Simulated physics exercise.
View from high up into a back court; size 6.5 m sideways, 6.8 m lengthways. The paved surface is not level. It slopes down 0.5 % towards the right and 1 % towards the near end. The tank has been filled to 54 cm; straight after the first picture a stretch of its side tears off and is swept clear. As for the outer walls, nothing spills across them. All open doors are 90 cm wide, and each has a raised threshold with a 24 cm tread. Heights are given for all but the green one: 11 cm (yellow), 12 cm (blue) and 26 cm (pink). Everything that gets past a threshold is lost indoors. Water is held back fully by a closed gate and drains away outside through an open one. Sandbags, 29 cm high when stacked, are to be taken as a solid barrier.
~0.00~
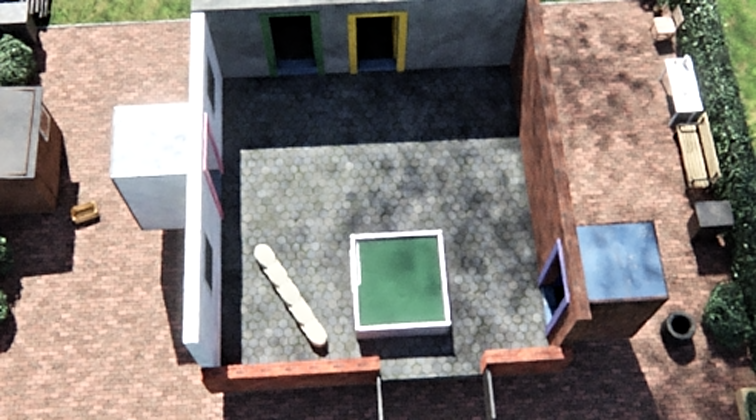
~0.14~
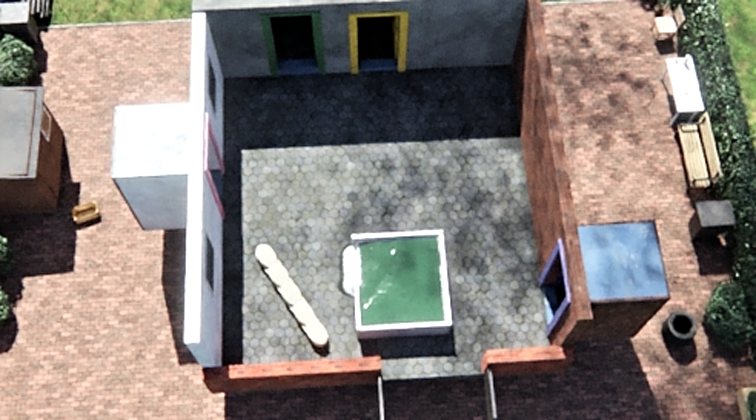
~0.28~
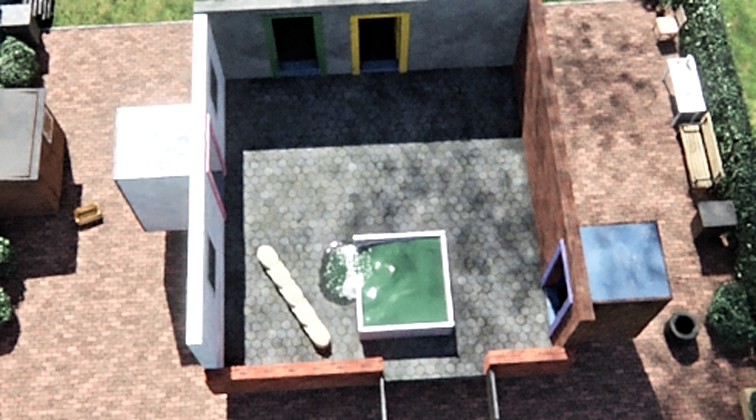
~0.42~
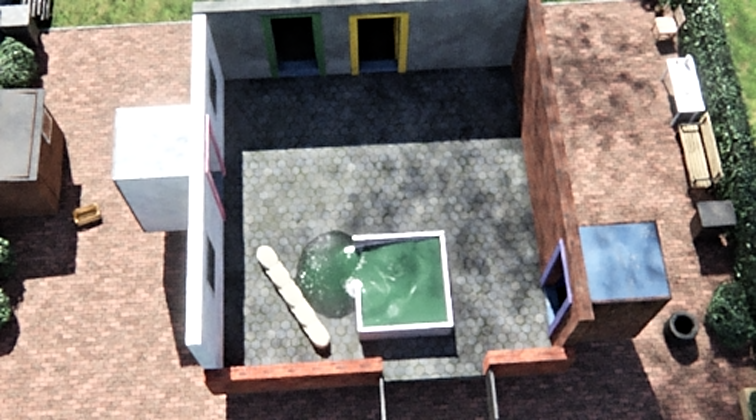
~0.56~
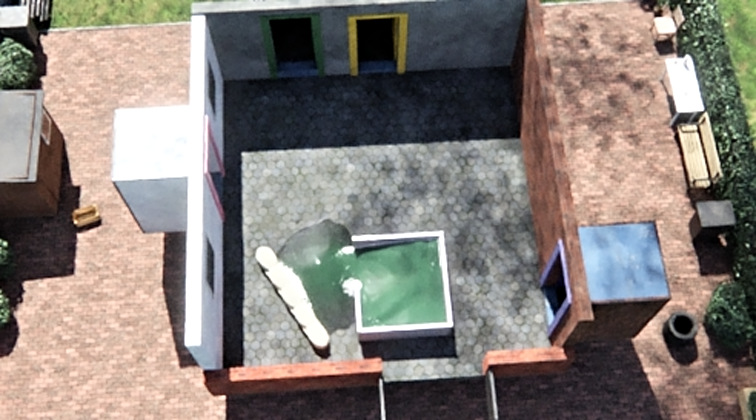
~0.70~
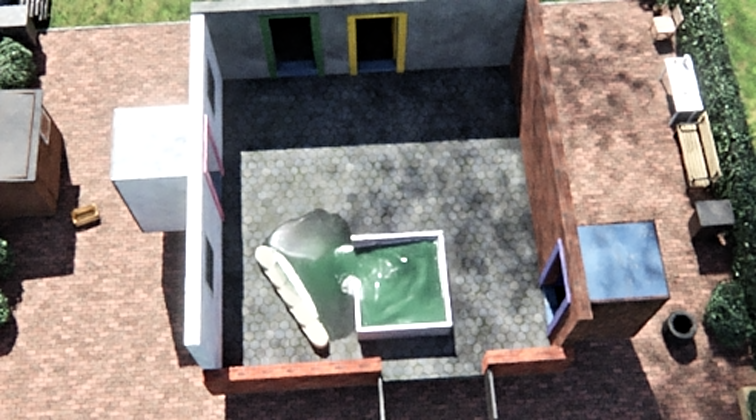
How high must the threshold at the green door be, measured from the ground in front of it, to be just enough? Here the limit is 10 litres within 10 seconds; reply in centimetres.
About 8.5 cm.
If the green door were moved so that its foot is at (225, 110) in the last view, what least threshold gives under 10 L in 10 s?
Minimum: Close to 11.0 cm.
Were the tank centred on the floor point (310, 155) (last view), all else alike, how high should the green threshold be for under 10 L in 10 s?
5.5 cm or thereabouts.
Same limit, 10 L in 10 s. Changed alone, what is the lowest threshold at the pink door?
Pink would need about 13.0 cm on its own.
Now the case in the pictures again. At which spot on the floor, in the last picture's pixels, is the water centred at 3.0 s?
My guess is close to (336, 253).
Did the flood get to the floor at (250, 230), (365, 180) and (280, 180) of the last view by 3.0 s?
Listed order - soaked through, unwetted, soaked through.
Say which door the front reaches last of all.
Door: Blue.
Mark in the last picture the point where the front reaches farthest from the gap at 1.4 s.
(223, 202).
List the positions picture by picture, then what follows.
The first frame shows the tank at (399, 281) is whole and still, 54 cm deep; the green door at (294, 49) is dry.
In the second frame, the front is at (344, 288), 0.3 m from the gap at (357, 267); 0.2 m2 of floor is wet, 54 cm left at the back.
In the third frame, the front is at (326, 290), 0.7 m from the gap at (359, 268); 0.7 m2 of floor is wet, 54 cm left at the back.
In the fourth frame, the front is at (301, 289), 1.2 m from the gap at (358, 269); 1.5 m2 of floor is wet, 54 cm left at the back.
In the fifth frame, the front is at (279, 263), 1.6 m from the gap at (357, 270); 2.2 m2 of floor is wet, 53 cm left at the back.
In the sixth frame, water pours out at (357, 269) and has run 1.8 m, to (266, 247); about 6 cm deep outside, 47 cm at the back; the green door at (294, 51), 4.9 m from the gap, is still 3.7 m from the nearest water.
After 1.4 s water covers 10 % of the floor, deepest (34 cm) near (294, 287); it has not reached the green door.
After 3.0 s water covers 30 % of the floor, deepest (22 cm) near (303, 295); it has not reached the green door.
After 10.0 s water covers 85 % of the floor, deepest (8 cm) near (518, 126); 4 cm at the green door, 0 litres in over its 25 cm threshold.
At the green door as built, the water arrived by 3.3 s and peaked near 12 cm at 4.2 s.
Run again over the same 10 s with other heights there, 23 litres in over 6.5 cm, 3 litres over 10.5 cm. The limit of 10 litres is kept from about 8.5 cm up.
